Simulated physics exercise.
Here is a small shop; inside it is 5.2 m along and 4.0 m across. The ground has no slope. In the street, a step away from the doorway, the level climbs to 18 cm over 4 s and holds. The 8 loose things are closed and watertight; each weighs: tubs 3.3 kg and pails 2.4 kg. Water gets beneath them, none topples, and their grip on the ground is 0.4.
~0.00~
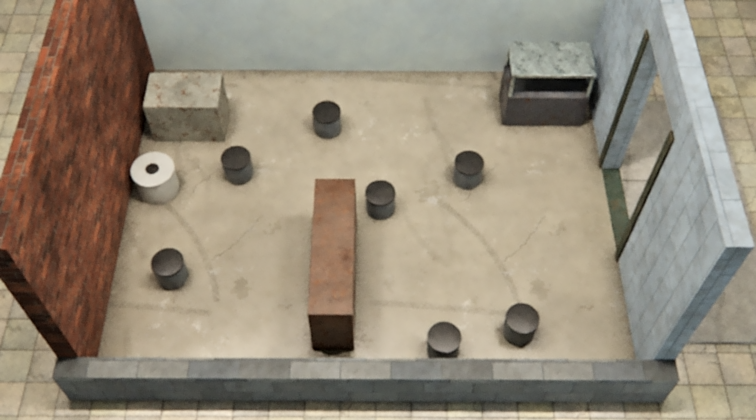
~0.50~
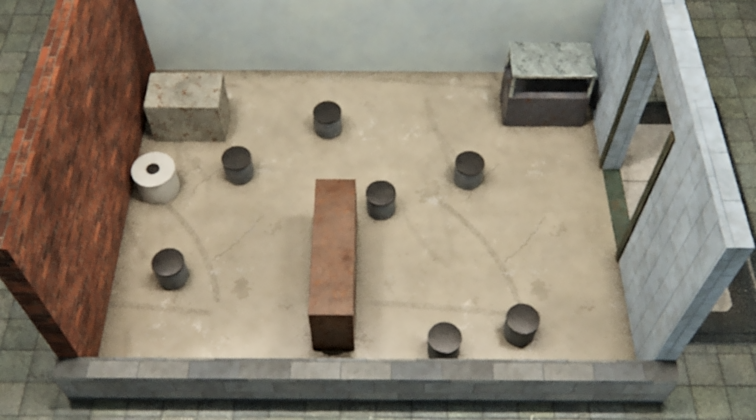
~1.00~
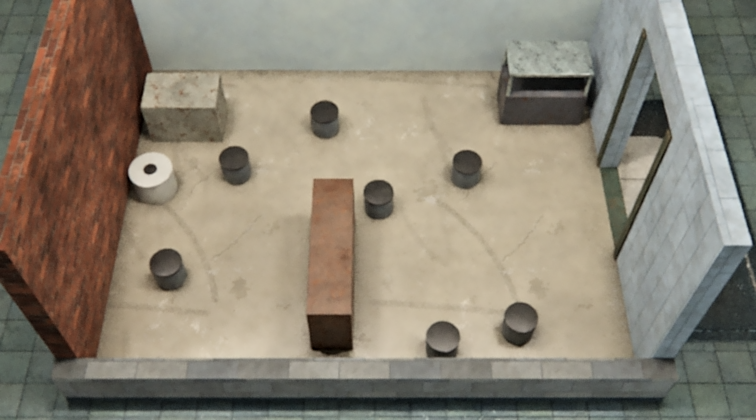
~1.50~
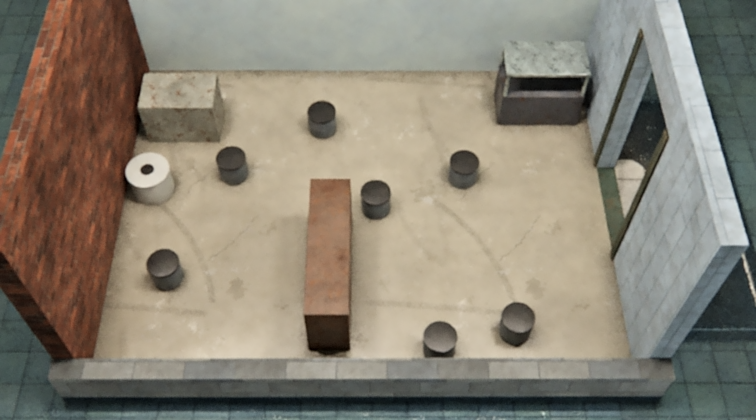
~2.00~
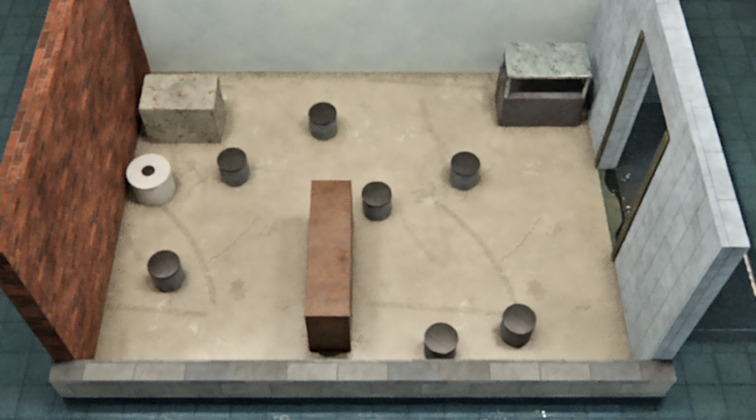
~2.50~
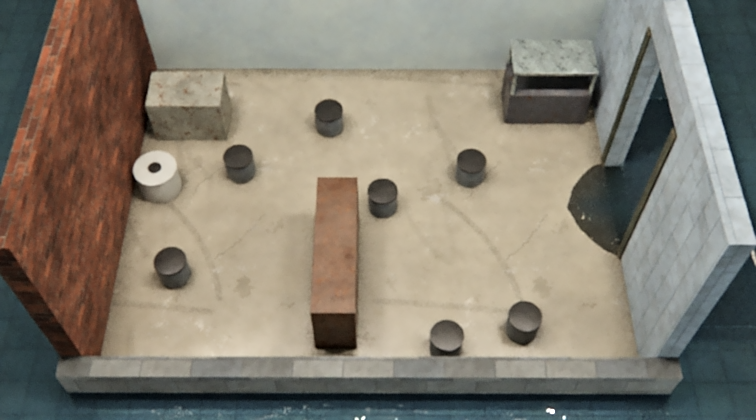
Water darkens the paving outside a small walled shop seen from above, then enters through the doorway on the right and spreads in a small patch across the floor, while the dark cylinders, counter and blocks inside stay put.
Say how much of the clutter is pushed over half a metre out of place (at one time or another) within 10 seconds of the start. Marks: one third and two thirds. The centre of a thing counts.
It is two thirds or more.
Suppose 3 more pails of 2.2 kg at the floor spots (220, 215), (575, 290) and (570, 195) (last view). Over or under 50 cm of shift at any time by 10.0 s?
In that order: Under, short of it, past it.
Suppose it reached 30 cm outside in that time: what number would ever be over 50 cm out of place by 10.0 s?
Then 8.
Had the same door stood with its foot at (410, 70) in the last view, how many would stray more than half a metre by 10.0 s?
Then 5.
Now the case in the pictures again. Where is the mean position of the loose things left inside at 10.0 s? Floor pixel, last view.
Near (272, 219).
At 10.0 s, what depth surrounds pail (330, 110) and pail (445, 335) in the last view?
About 10 and 6 cm.
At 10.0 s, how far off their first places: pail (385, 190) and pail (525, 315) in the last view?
In that order: 200 cm, 80 cm.
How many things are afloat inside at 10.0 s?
At that moment 7.
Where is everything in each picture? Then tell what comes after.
In the first frame, a tub at (152, 169) rests on the ground; a pail at (167, 262), on the bottom; water covers 0.0 m2; 0 of 8 have shifted.
In the second frame, a tub at (153, 169) rests on the ground; a pail at (168, 262), on the bottom; 0.0 m2 under water; 0 of 8 have shifted.
In the third frame, a tub at (150, 170), on the bottom; a pail at (166, 262), on the bottom; 0.0 m2 under water; 0 of 8 have shifted.
In the fourth frame, a tub at (147, 170), on the bottom; a pail at (163, 262) rests on the ground; water covers 0.0 m2; 0 of 8 have shifted.
In the fifth frame, a tub at (148, 171), on the bottom; a pail at (164, 264) rests on the ground; water covers 0.0 m2; 0 of 8 have shifted.
In the sixth frame, a tub at (155, 168) rests on the ground; a pail at (170, 260), on the bottom; 0.3 m2 under water; 0 of 8 have shifted.
After 3.5 s 0 of 8 are over 50 cm from their spots; 0 afloat.
After 4.5 s 1 of 8 are over 50 cm from their spots; 0 afloat.
After 7.0 s 3 of 8 are over 50 cm from their spots; 2 afloat.
After 10.0 s 7 of 8 are over 50 cm from their spots, and 7 have been at some point; 7 afloat.
